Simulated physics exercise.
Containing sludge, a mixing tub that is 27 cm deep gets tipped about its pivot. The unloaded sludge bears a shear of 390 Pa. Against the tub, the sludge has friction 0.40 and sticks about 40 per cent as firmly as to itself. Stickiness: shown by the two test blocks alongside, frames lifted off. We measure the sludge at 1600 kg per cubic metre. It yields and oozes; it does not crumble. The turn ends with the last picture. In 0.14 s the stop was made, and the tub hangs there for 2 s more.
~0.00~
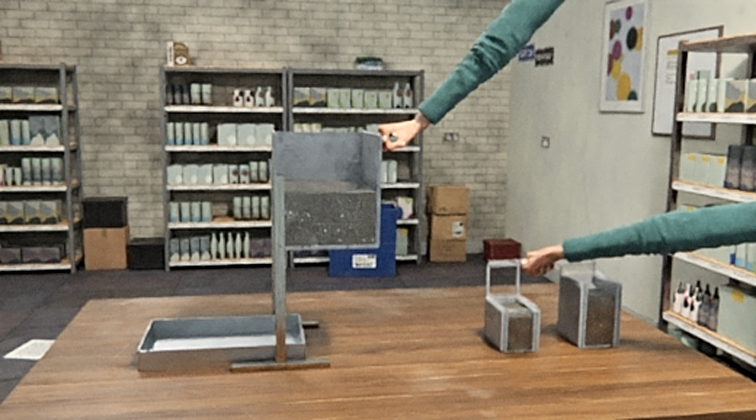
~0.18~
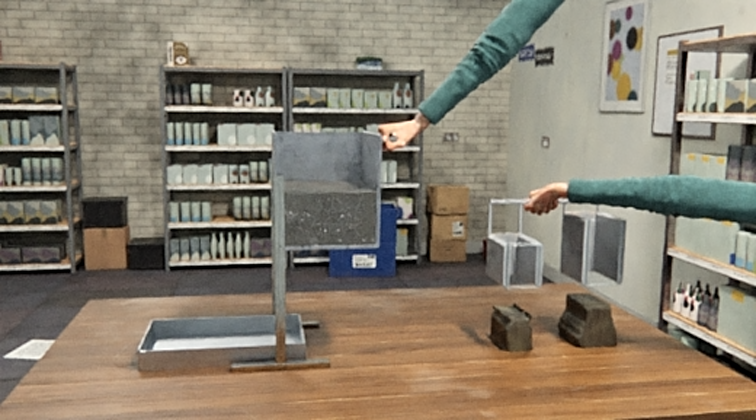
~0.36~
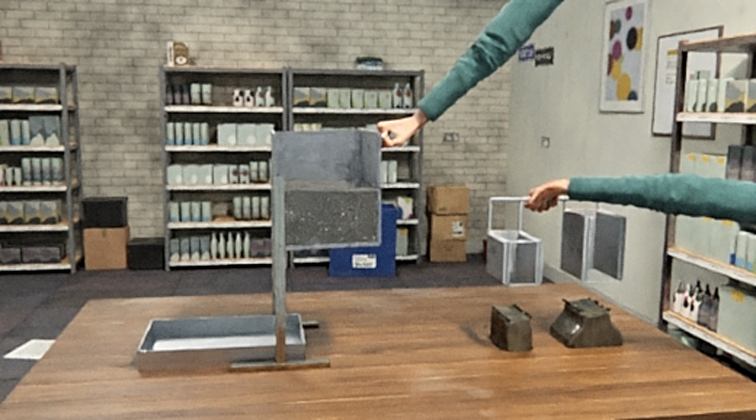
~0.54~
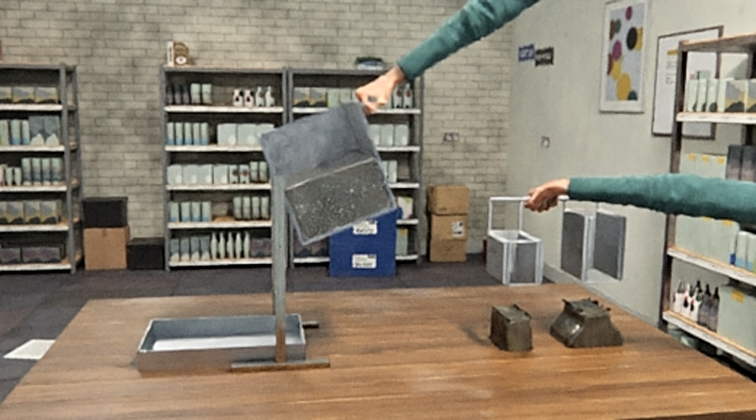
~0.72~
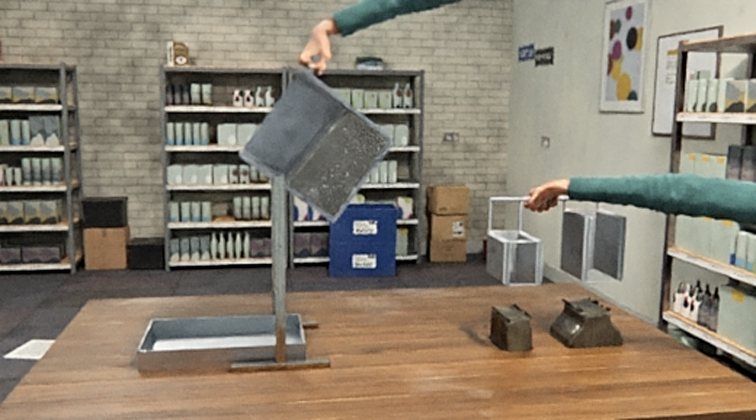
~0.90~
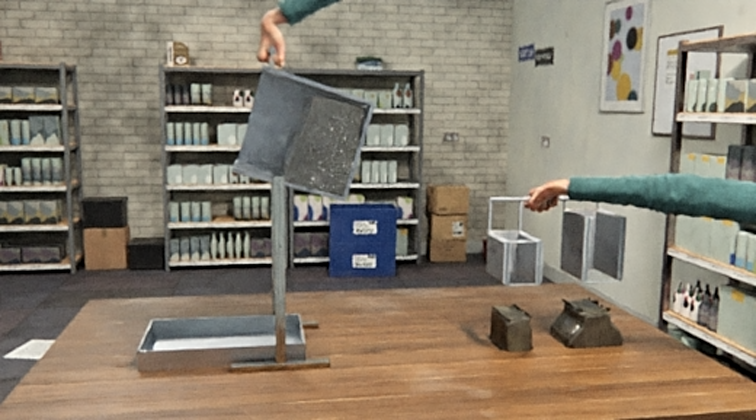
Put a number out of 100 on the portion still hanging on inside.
Roughly 100 percent of it hangs on.
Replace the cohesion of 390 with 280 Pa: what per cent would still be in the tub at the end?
That comes out at roughly 95 %.
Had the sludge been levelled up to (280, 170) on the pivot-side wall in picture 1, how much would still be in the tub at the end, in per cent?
Result: Approx. 85 % remaining in tub.
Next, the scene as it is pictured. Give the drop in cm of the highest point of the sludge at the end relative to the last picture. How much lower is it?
About 7 cm.
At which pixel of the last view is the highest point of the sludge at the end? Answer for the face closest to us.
The highest point is near (289, 126) in the last picture.
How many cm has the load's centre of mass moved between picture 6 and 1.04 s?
I'd estimate roughly 3 centimetres.
By 1.04 s, the tub is at 73 degrees and holds 100 %.
By 1.21 s, the tub is at 73 degrees and holds 100 %.
By 1.38 s, the tub is at 73 degrees and holds 100 %.
By 1.55 s, the tub is at 73 degrees and holds 100 %.
By 2.90 s, at the end, the tub is at 73 degrees and holds 100 %.
